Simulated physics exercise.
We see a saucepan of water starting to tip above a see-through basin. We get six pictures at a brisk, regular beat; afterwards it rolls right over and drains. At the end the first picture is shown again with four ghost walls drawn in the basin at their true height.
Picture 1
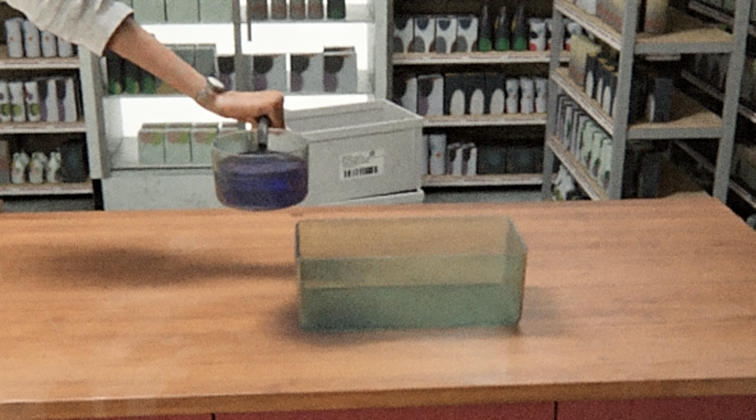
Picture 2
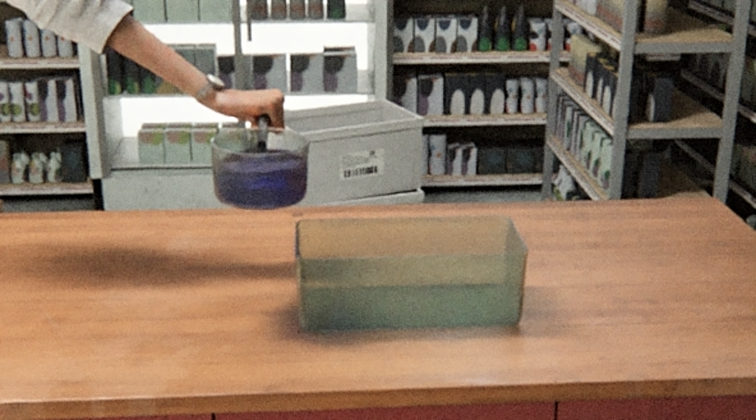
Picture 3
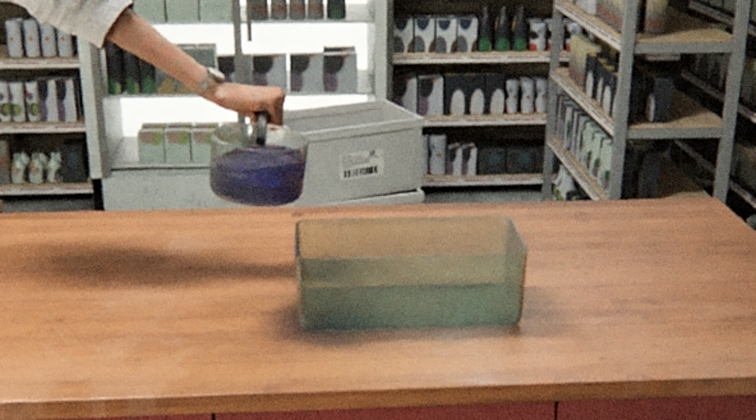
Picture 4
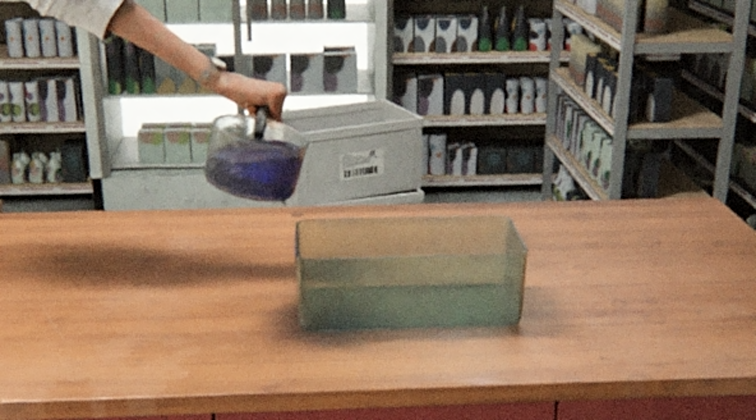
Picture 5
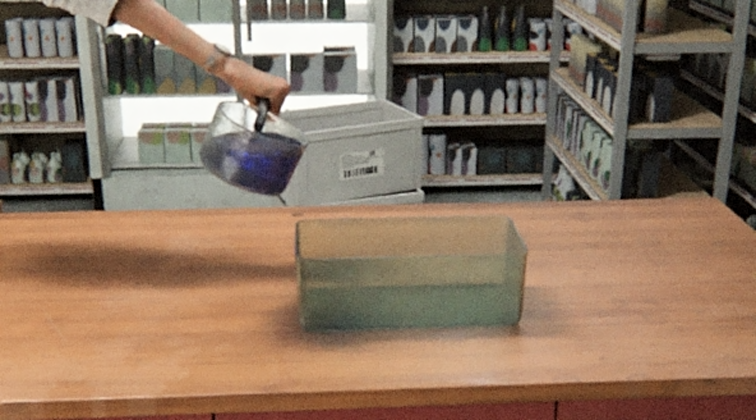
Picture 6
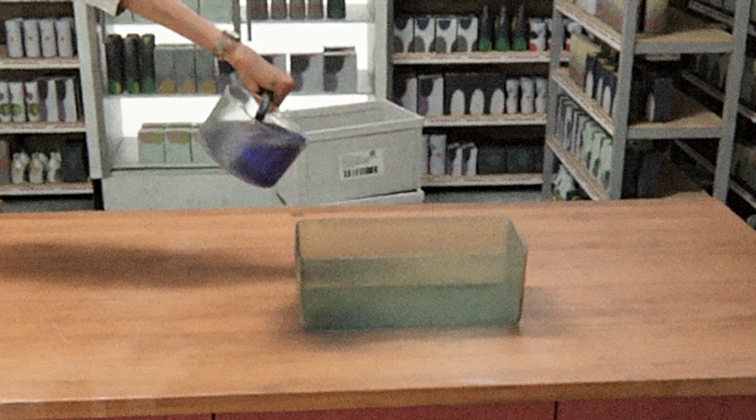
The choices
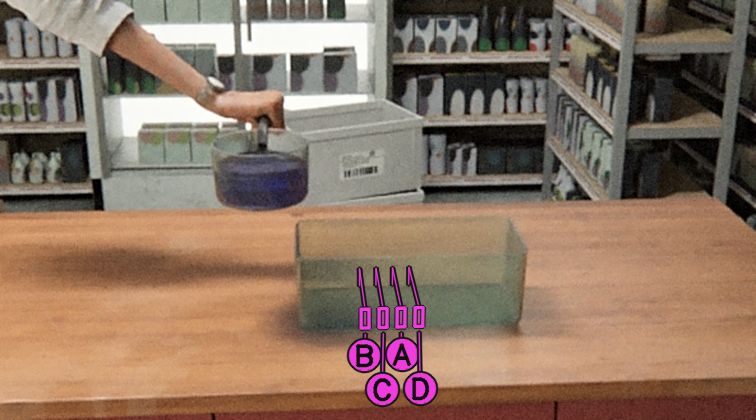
In a room lined with stocked shelves, a hand tilting a clear pan of purple-blue liquid rightward above a see-through basin.
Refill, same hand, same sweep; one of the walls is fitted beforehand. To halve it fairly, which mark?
A.
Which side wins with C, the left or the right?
The right side.
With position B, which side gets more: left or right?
The right one.
On the marked copy, A at (401, 332); B at (365, 333); C at (383, 333); D at (419, 332).
For position A, about 47 % ends left of the wall and 51 % right of it.
For position B, about 14 % ends left of the wall and 83 % right of it; 3 % is lost outside.
For position C, about 18 % ends left of the wall and 80 % right of it.
For position D, about 75 % ends left of the wall and 19 % right of it; 6 % is lost outside.
